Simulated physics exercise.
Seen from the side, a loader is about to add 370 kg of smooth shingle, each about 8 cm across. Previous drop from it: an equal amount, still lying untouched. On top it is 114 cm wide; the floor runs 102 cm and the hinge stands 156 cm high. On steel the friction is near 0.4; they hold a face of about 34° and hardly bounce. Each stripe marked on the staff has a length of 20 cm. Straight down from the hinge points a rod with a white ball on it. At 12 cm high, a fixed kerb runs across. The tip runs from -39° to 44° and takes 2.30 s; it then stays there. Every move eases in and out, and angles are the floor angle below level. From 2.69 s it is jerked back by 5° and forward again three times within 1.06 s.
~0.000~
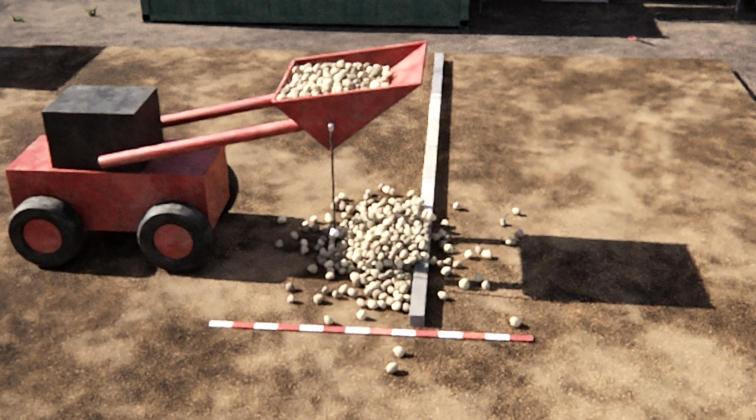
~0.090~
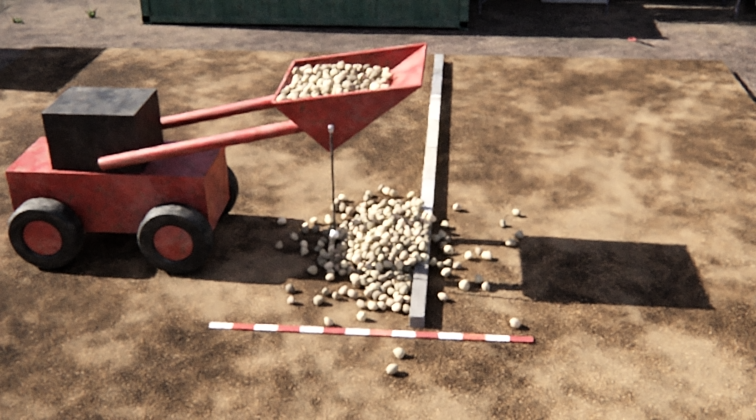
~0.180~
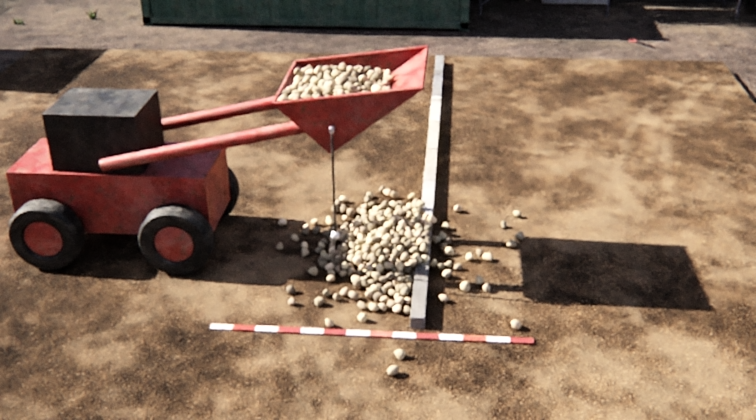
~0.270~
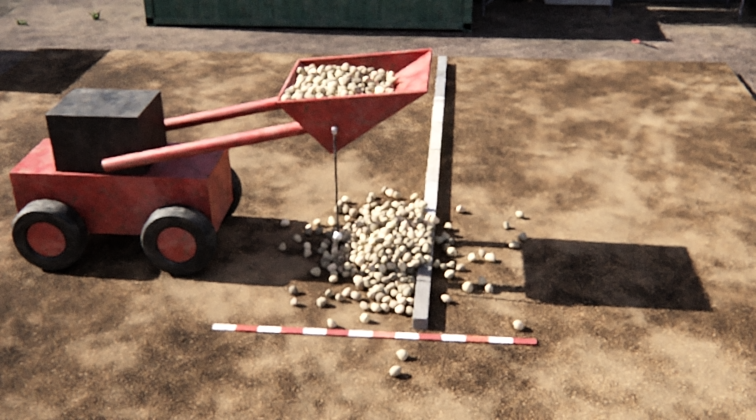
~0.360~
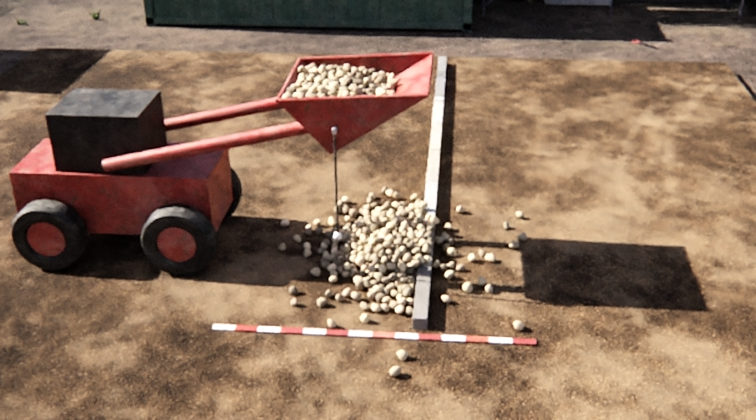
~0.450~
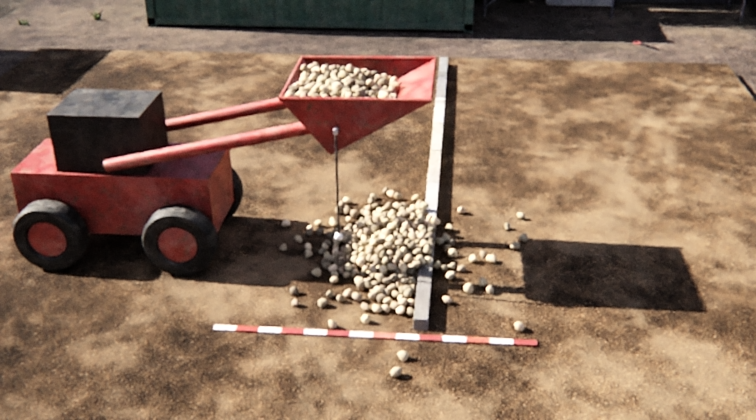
A red loader held its bucket of pale, rounded stones above a loose heap lying against a kerb, and the bucket's front edge tilted slowly downward a little while the heap below stayed still.
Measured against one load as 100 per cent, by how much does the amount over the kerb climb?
The amount climbs by some 94 per cent of a load.
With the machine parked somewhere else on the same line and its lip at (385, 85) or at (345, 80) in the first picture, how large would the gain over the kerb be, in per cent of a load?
First place: Roughly 60 %; second place: Roughly 15 %.
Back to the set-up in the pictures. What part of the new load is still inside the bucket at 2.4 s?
About 5 percent.
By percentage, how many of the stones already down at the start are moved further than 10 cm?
I'd put it at about 5 per cent.
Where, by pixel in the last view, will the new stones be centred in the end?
The centre sits about (481, 255).
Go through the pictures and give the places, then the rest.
The bucket is at -39°, its lip at (421, 84); the top of the load is at (354, 72). The earlier load is highest near (386, 232), 23 cm above ground level, 94 % on this side of the kerb, 5 % over the kerb, in the first frame.
Lip at (421, 85), floor tilted -39°, highest stones at (347, 72); the stones move at 0.0 m/s on average, in the second frame.
Lip at (423, 88), floor tilted -38°, highest stones at (339, 73); the stones move at 0.1 m/s on average, in the third frame.
The bucket is at -36°, its lip at (427, 92); the top of the load is at (342, 74); the stones move at 0.1 m/s on average, in the fourth frame.
Lip at (428, 95), floor tilted -34°, highest stones at (335, 74); the stones move at 0.1 m/s on average, in the fifth frame.
The bucket is at -31°, its lip at (431, 101); the top of the load is at (327, 73); the stones move at 0.1 m/s on average, in the sixth frame.
After 1.7 s the floor is at 31°; in per cent of one load, 93 in the bucket, 101 on this side of the kerb, 6 over the kerb; the foremost stones are at (507, 255).
After 2.4 s the floor is at 44°; in per cent of one load, 4 in the bucket, 118 on this side of the kerb, 77 over the kerb; the foremost stones are at (533, 256).
After 4.2 s the floor is at 44°; in per cent of one load, 0 in the bucket, 100 on this side of the kerb, 99 over the kerb; the foremost stones are at (639, 280).
After 6.9 s the floor is at 44°; in per cent of one load, 0 in the bucket, 100 on this side of the kerb, 99 over the kerb; the foremost stones are at (639, 280). Net gain over the kerb, 94.
